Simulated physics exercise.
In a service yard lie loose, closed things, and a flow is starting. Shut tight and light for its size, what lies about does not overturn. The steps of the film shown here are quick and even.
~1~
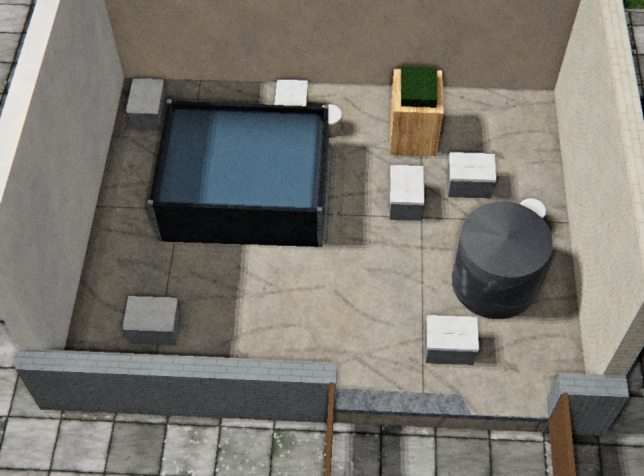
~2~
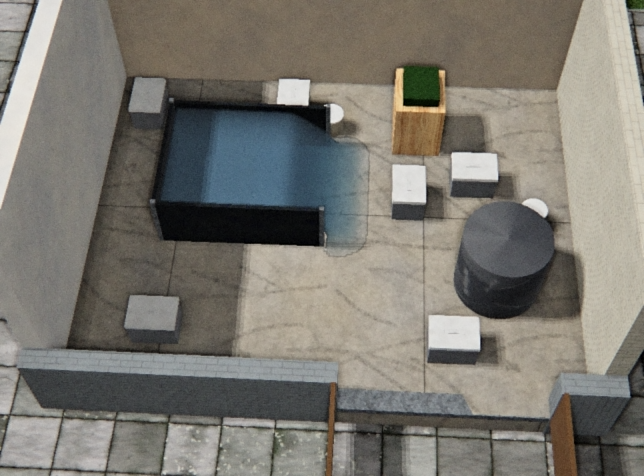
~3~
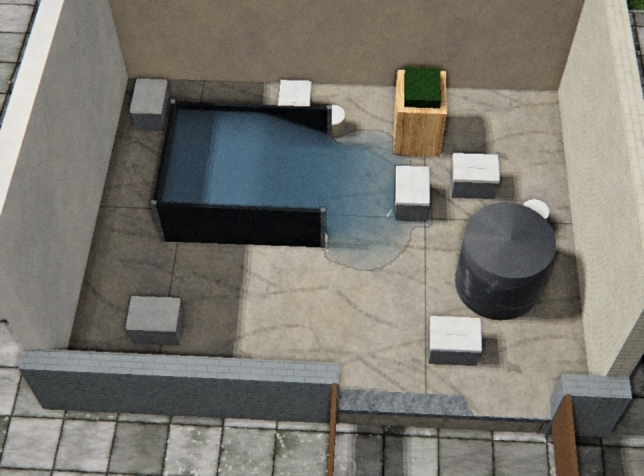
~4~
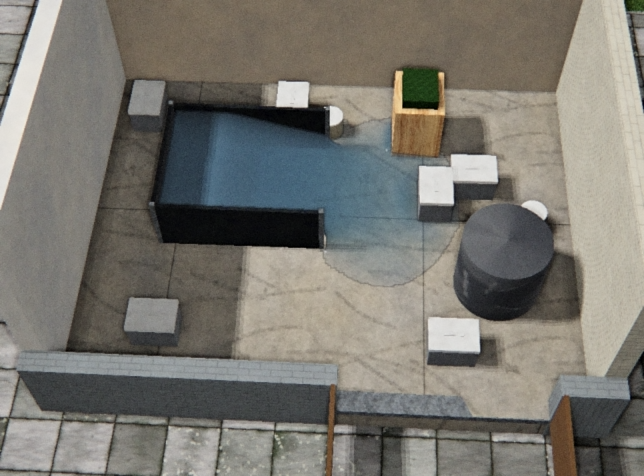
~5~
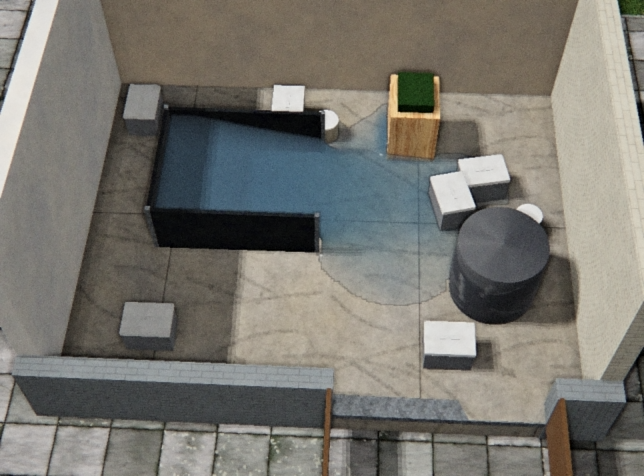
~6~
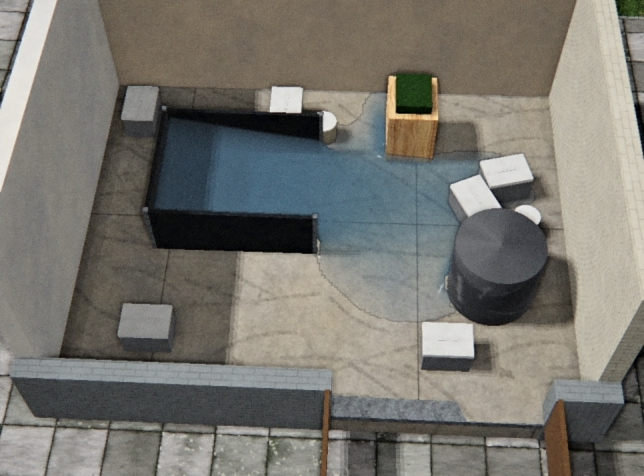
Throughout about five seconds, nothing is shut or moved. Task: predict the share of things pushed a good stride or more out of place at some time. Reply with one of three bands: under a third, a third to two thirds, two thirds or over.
Two thirds or over.
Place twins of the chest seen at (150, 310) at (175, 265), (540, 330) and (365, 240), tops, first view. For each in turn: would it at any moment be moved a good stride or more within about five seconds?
In sequence: Hardly budges; knocked well away; knocked well away.
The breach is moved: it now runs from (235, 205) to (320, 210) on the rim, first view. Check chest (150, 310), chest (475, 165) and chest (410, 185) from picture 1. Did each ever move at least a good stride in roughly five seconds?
Taking them in order, displaced that much, less than that, less than that.
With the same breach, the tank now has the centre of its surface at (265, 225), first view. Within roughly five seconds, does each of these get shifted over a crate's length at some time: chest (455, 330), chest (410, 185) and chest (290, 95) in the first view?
Results in order: Made it that far / made it that far / made it that far.
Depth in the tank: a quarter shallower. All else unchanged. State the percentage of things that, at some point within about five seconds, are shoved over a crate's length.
Share moved: 60 in a hundred.
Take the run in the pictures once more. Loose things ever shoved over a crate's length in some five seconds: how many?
I make it 7 of them.
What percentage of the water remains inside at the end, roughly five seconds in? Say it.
Estimate: Near 82 in a hundred.
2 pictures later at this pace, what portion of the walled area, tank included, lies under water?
40 per cent.
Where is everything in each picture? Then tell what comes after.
The first picture shows a chest at (408, 184) rests on the ground; a chest at (473, 166), on the bottom; 0 of 8 have shifted.
The second picture shows a chest at (410, 183) rests on the ground; a chest at (475, 166), on the bottom; 0 of 8 have shifted.
The third picture shows a chest at (413, 184) rests on the ground; a chest at (477, 167), on the bottom; 0 of 8 have shifted.
The fourth picture shows a chest at (437, 185) rests on the ground, a stride from its start; a chest at (475, 168), on the bottom; 1 of 8 have shifted.
The fifth picture shows a chest at (453, 192), on the bottom, a stride from its start; a chest at (485, 169) rests on the ground, close to its start; 2 of 8 have shifted.
The sixth picture shows a chest at (476, 196) rests on the ground, a stride from its start; a chest at (507, 170) rests on the ground, a stride from its start; 2 of 8 have shifted.
A moment on, 2 of 8 are well off their spots; 1 afloat.
Next, 4 of 8 are well off their spots; 3 afloat.
Later, 5 of 8 are well off their spots; 4 afloat.
In the end, 7 of 8 are well off their spots, and 7 have been at some point; 3 afloat.
